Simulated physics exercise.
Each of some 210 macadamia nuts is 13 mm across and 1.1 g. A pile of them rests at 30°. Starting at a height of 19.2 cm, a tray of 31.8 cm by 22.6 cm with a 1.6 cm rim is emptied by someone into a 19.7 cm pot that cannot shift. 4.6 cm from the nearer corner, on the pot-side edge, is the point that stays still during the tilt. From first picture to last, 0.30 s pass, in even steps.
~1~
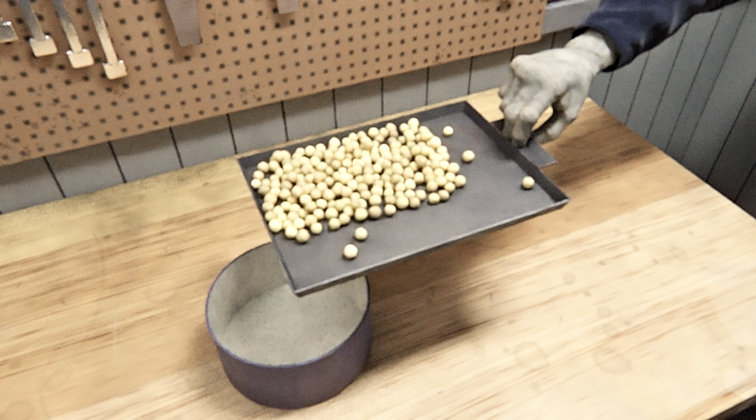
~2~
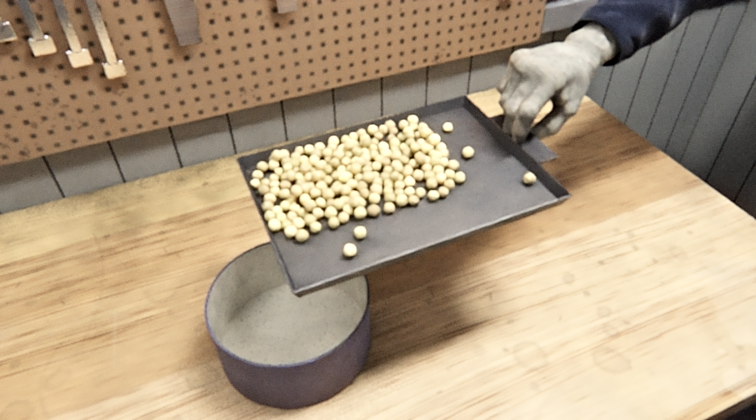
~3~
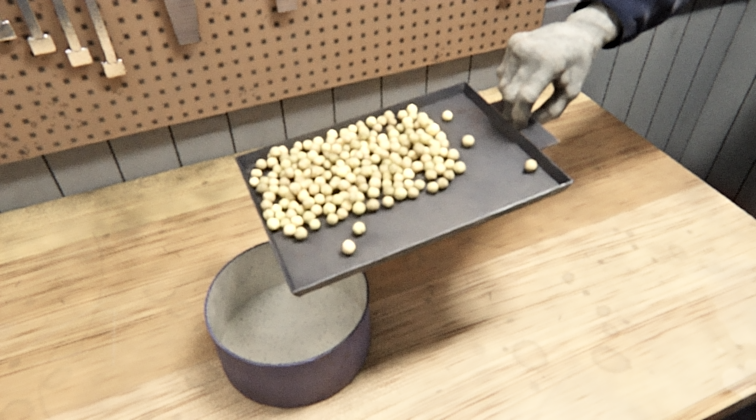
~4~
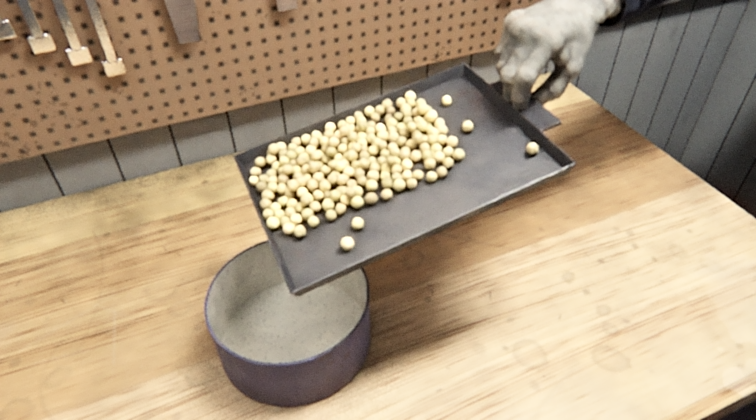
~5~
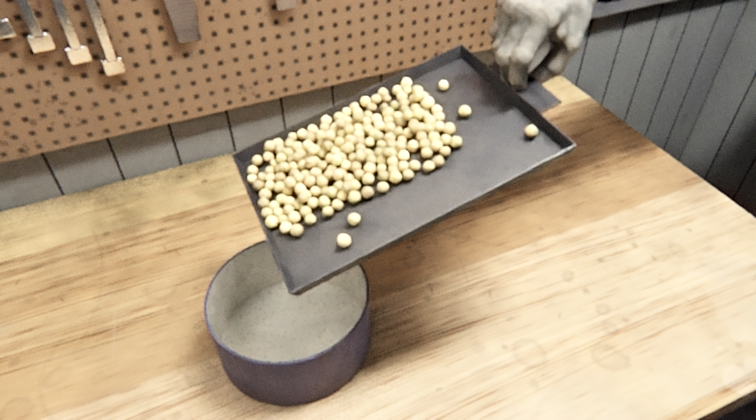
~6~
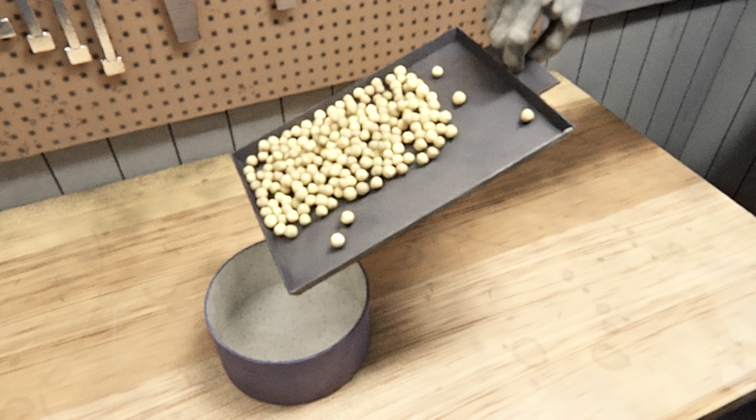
A dark rectangular tray bearing a pile of small round pale nuts starts nearly level, then tilts steadily as a gloved hand raises its right side, the left front corner staying low above a round pot on a wooden bench.
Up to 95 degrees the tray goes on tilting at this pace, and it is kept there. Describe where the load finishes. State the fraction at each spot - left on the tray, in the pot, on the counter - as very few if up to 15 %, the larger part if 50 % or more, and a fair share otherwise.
Tray: Very few. Pot: The larger part. Counter: A fair share.
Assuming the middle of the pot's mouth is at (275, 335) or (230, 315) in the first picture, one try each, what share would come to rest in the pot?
About 60 percent the first time and about 80 percent the second.
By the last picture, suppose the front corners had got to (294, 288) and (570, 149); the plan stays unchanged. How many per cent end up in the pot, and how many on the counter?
Pot 55 % / counter 45 %.
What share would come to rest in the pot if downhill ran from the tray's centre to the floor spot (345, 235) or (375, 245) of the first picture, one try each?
I'd put it at roughly 35 per cent for the first tilt and roughly 15 per cent for the second.
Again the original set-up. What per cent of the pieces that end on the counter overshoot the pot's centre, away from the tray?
Some 100 per cent of the spill lies beyond the centre.
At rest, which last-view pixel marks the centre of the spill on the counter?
It comes to rest with its centre close to (171, 350).
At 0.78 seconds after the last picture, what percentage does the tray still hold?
Around 40 percent.
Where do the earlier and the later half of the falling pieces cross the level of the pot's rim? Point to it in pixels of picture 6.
Early: About (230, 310); late: About (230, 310).
Then, 0.46 s after the last picture, tilt 55 degrees; the tray holds 95 %, the pot 0 %.
Then, 0.78 s after the last picture, tilt 79 degrees; the tray holds 40 %, the pot 25 %.
Then, 1.19 s after the last picture, tilt 95 degrees; the tray holds 0 %, the pot 60 %.
In the end, tray 0 %, pot 60 %, counter 40 %.
